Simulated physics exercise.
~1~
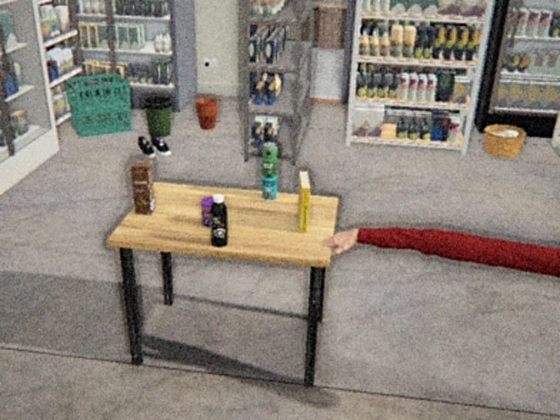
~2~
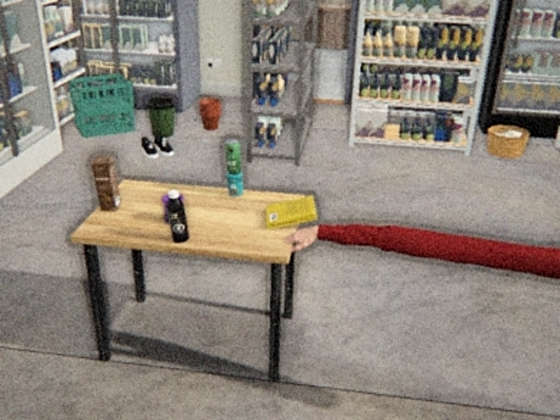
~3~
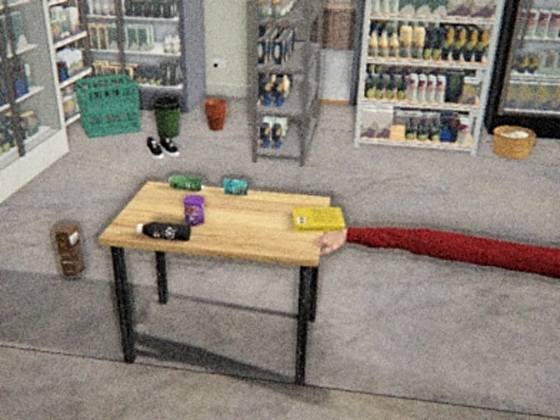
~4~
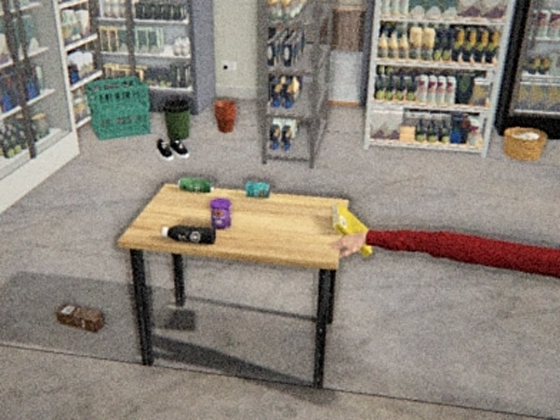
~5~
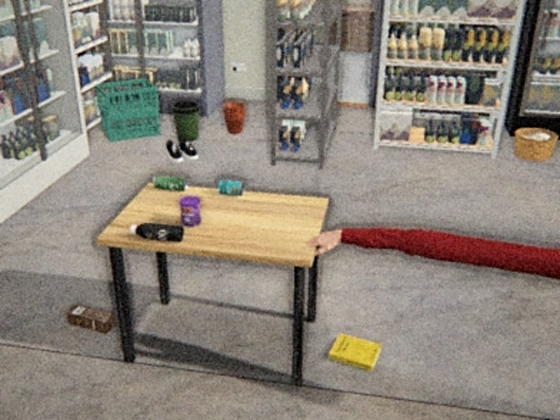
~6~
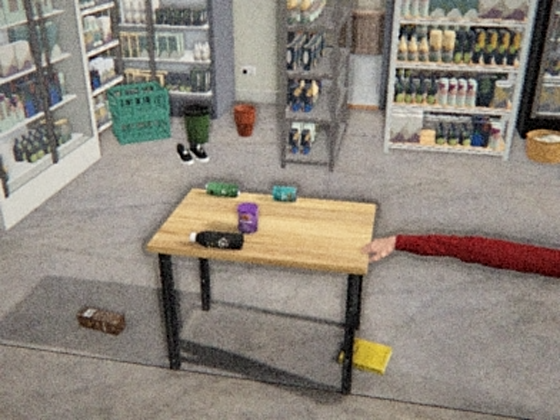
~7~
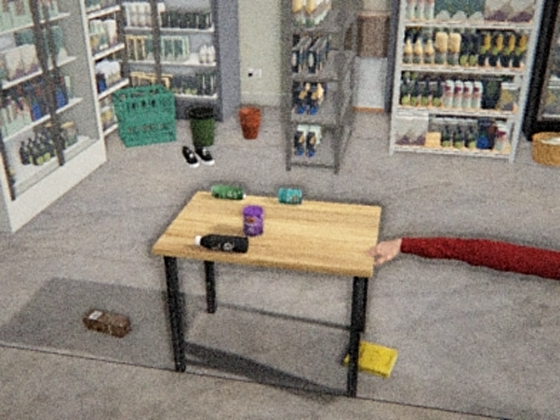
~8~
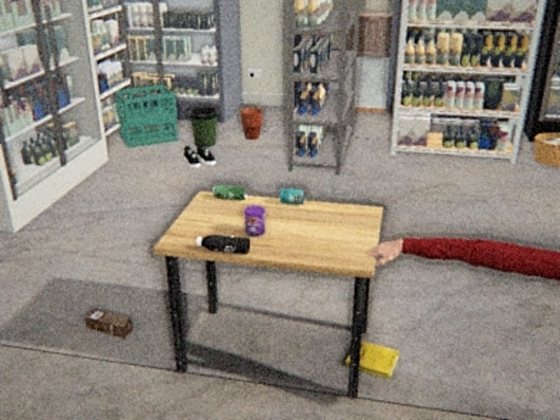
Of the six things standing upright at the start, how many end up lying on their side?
Five of them end up on their side, namely the yellow book, the brown carton, the black bottle, the green can and the turquoise tin.
